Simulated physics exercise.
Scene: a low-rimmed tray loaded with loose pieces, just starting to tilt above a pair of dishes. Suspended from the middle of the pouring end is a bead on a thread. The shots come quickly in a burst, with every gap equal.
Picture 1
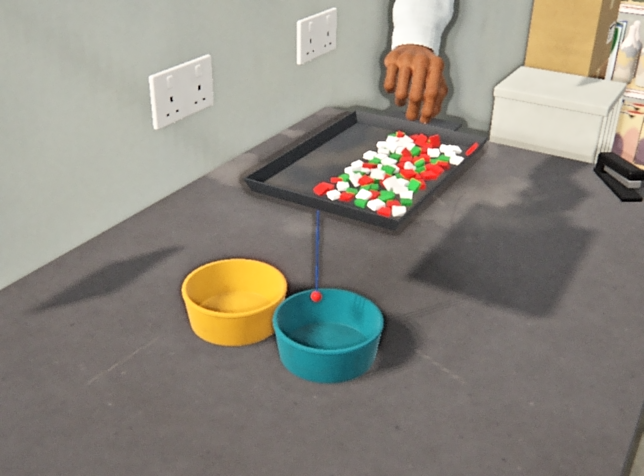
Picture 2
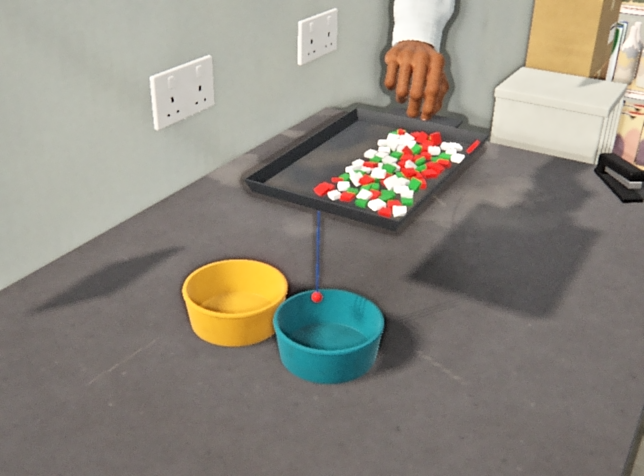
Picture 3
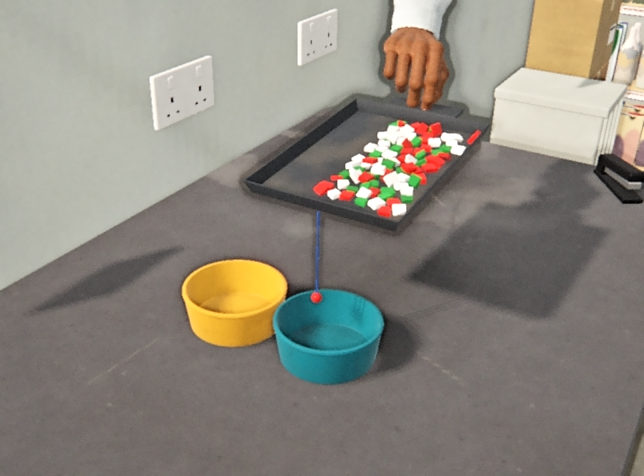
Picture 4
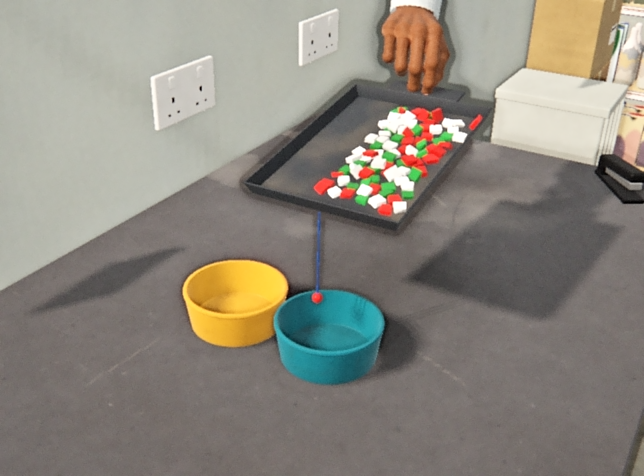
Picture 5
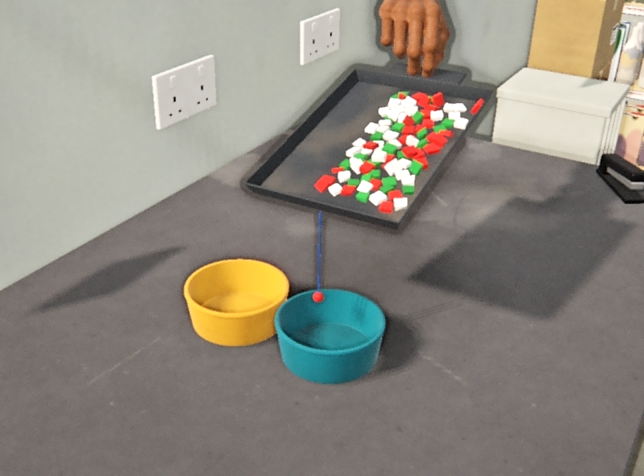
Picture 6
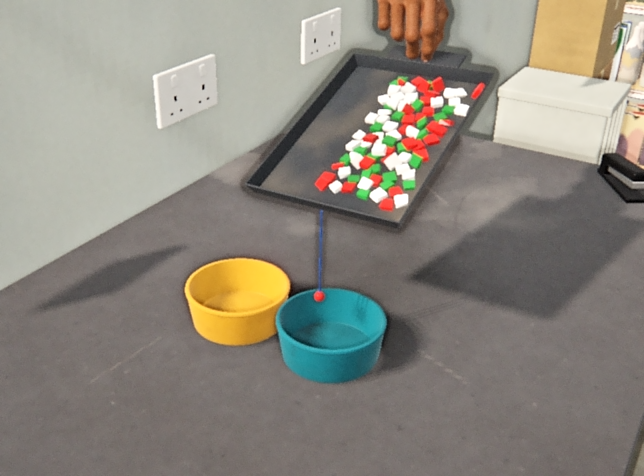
On a grey worktop by a wall with sockets, a hand steadily raised the far end of a dark tray of red, white and green pieces, tilting it above a yellow and a teal dish.
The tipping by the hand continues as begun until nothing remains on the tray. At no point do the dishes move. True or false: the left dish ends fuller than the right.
False.
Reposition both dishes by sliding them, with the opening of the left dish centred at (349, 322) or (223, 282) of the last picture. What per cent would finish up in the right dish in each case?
0 per cent the first time, 50 per cent the second time.
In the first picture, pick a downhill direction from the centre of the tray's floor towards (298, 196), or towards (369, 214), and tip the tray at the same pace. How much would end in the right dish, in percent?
In order, some 20 % and some 30 %.
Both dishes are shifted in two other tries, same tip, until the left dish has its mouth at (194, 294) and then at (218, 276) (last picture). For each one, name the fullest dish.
The dish to the right; the dish to the right.
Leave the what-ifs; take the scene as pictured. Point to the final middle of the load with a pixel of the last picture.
I'd put the middle somewhere around (292, 356).
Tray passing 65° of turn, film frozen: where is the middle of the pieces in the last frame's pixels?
The centre of the load shows up near (319, 200) in the last view.
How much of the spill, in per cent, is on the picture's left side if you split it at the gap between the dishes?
Around 70 per cent, give or take.
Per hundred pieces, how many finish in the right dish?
My estimate is about 40 in a hundred.
Soon, tray tipped steeply; most on the tray; a stray few in the right dish; about a quarter in the air.
A while on, tray tipped past a quarter turn; a stray few on the tray; about a third in the right dish; a small part in the left dish; about a third outside both; about a quarter in the air.
Towards the end, tray tipped past a quarter turn; about a third in the right dish; about a quarter in the left dish; about a third outside both.
Finally, tray tipped past a quarter turn; about a third in the right dish; about a quarter in the left dish; about a third outside both.
